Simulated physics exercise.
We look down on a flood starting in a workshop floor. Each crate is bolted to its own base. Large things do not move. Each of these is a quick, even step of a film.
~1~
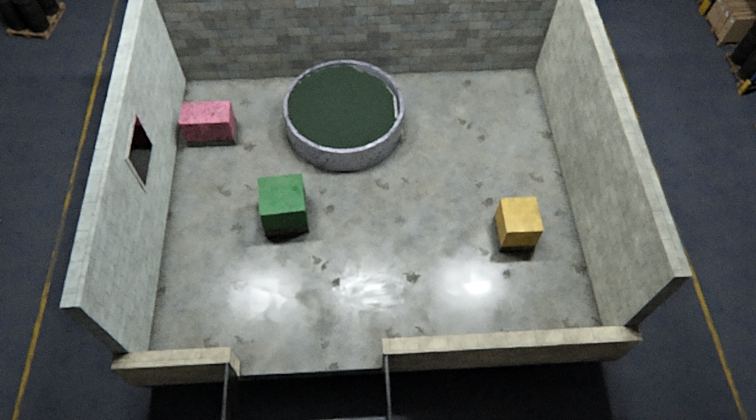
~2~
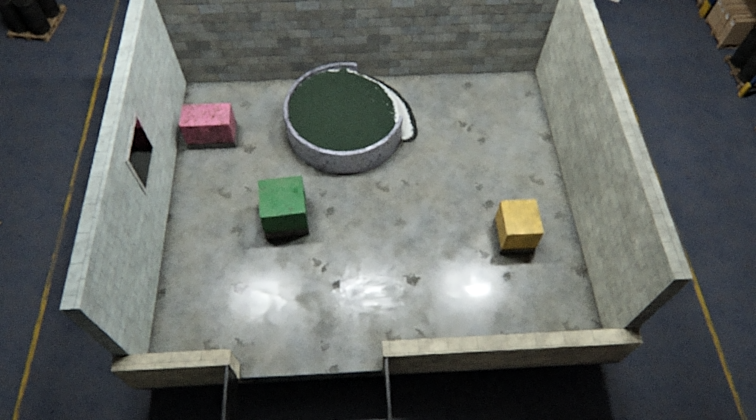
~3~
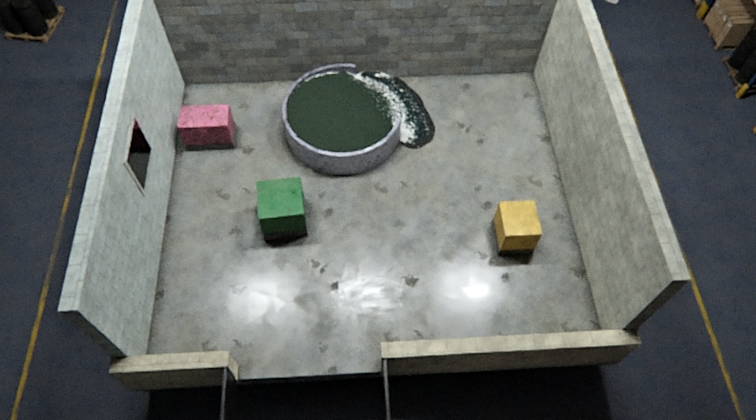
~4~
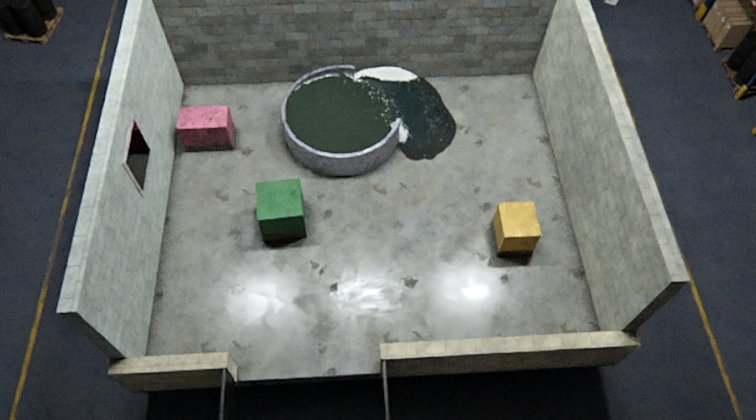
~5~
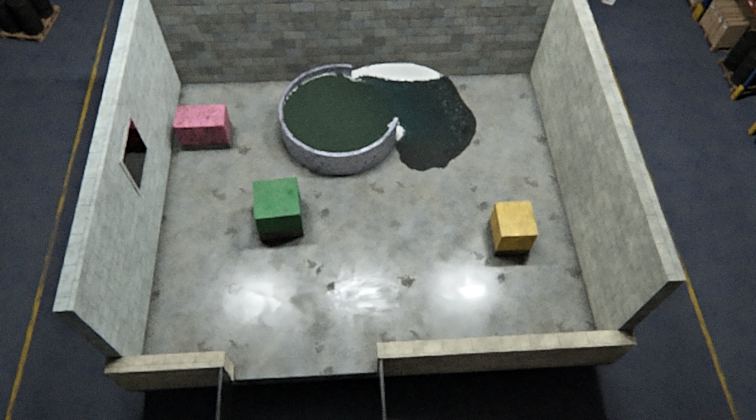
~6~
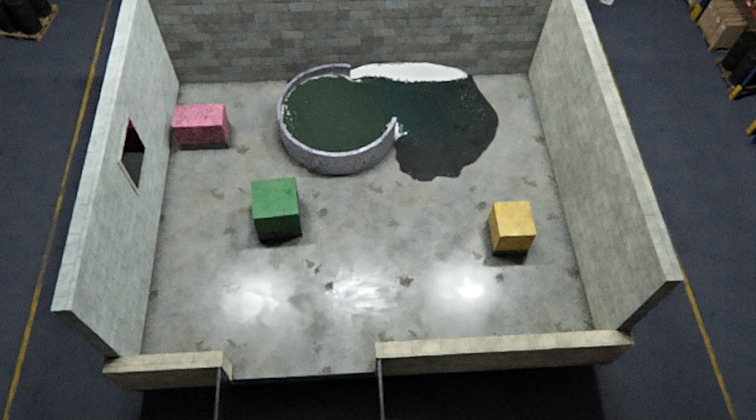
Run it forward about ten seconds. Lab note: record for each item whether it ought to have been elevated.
As I see it, the pink crate is protected. The green crate is protected. The yellow crate is exposed.
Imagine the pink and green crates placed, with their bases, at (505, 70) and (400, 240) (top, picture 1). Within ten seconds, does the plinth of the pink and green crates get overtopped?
My reading: The pink one is flooded, the green one stays untouched.
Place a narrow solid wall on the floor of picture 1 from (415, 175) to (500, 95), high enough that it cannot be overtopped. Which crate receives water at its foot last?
I'd pick the green-painted one.
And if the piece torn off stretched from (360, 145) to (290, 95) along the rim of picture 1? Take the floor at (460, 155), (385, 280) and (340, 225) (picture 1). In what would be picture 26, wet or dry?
Taken in turn, that's not reached, reached, and finally reached.
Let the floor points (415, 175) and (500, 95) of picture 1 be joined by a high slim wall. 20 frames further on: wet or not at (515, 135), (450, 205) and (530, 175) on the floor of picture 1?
One by one: Soaked, soaked, soaked.
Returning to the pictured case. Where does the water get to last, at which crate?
Last of all: The green-painted one.
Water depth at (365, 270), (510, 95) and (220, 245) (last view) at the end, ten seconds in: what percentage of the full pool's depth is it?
Respectively 8, 8 and 4 per cent.
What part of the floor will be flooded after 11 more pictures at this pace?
Around 25 in a hundred.
A moment on, water covers 20 % of the floor; the pink crate not reached, the green crate not reached, the yellow crate not reached.
Next, water covers 25 % of the floor; the pink crate not reached, the green crate not reached, the yellow crate not reached.
Then, water covers 35 % of the floor; the pink crate water round its plinth, the green crate not reached, the yellow crate water round its plinth.
Later, water covers 70 % of the floor; the pink crate water round its plinth, the green crate water round its plinth, the yellow crate water round its plinth.
In the end, water covers 95 % of the floor; the pink crate stayed above the water, the green crate stayed above the water, the yellow crate was topped.
